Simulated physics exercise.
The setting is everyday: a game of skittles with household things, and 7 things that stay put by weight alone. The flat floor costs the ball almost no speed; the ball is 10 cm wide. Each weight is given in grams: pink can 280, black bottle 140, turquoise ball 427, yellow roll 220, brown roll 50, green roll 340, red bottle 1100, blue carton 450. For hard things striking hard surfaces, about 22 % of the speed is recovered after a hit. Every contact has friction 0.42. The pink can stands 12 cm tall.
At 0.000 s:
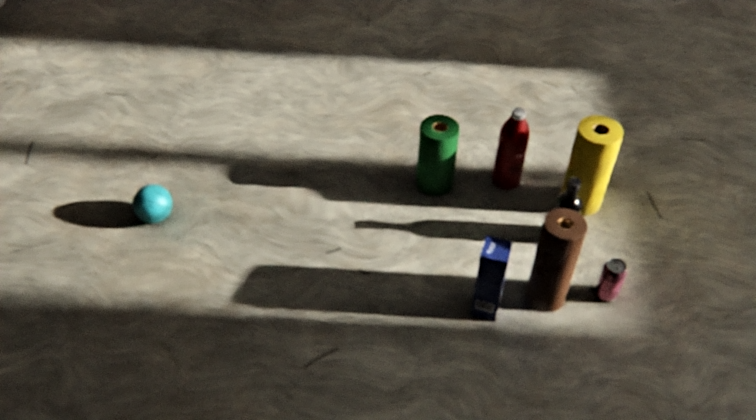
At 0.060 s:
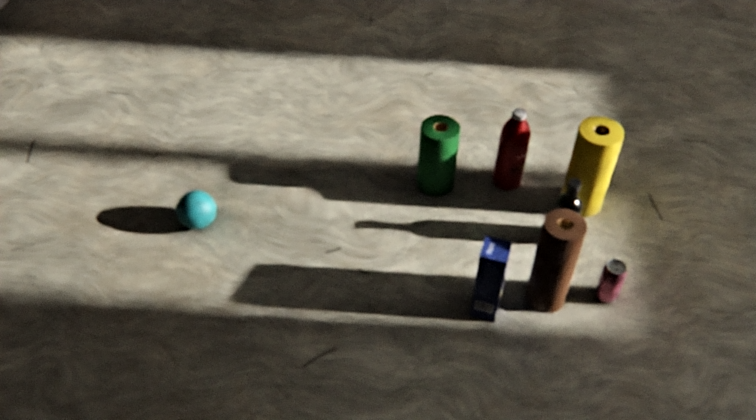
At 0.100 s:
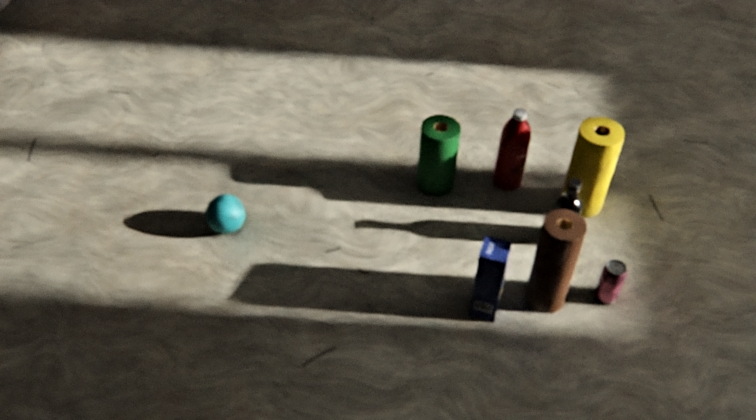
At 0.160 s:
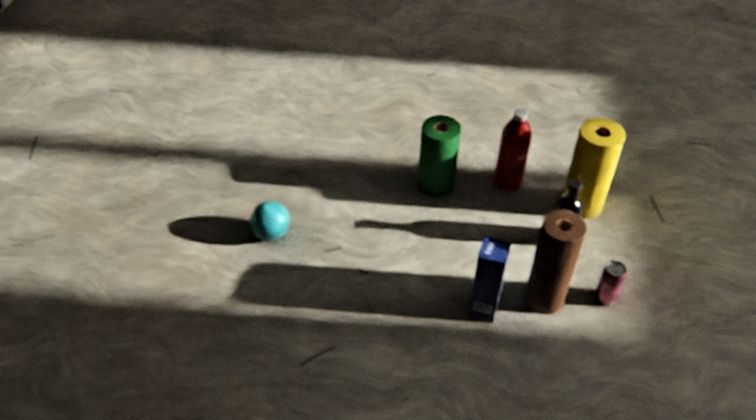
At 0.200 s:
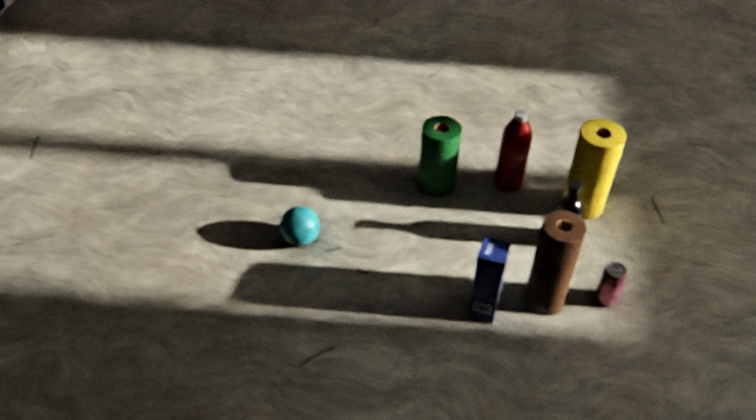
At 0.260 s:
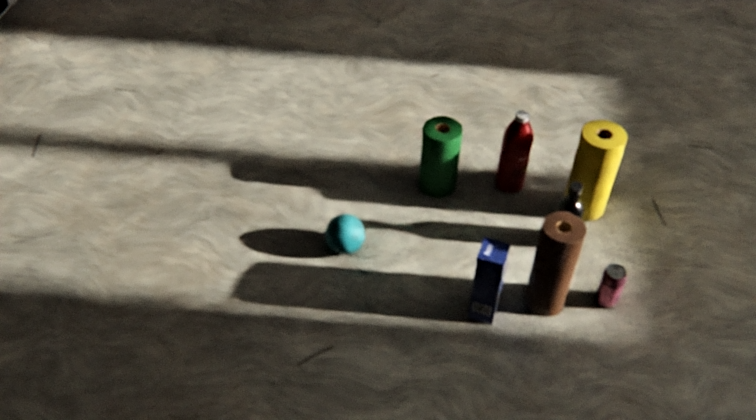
A turquoise ball rolled steadily from the left across the sunlit floor toward a standing group of colourful rolls, bottles, a blue carton and a pink can, which all stayed still.
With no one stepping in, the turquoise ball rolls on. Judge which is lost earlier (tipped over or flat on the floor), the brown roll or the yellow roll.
I would say the first one.
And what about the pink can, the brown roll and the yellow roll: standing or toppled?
In the last frame the pink can does not stay up, the brown roll does not stay up and the yellow roll remains up.
After 0.66 s, ball has run 120 cm; turquoise ball near (612, 272); brown roll on its side near (648, 336); pink can leaning 13°.
After 0.96 s, ball has run 145 cm; turquoise ball near (712, 259); brown roll on its side near (689, 370); pink can on its side.
After 1.66 s, brown roll on its side near (691, 368); pink can on its side.
After 2.46 s, brown roll on its side near (692, 367); pink can on its side.
By the end (2.9 s), tipped over on the floor, pink can and brown roll; the other 5 in place, give or take 8 cm. Seen from the same camera at the end, brown roll near (692, 367), yellow roll near (593, 172). Brown roll went at 0.54 s; yellow roll was never lost.
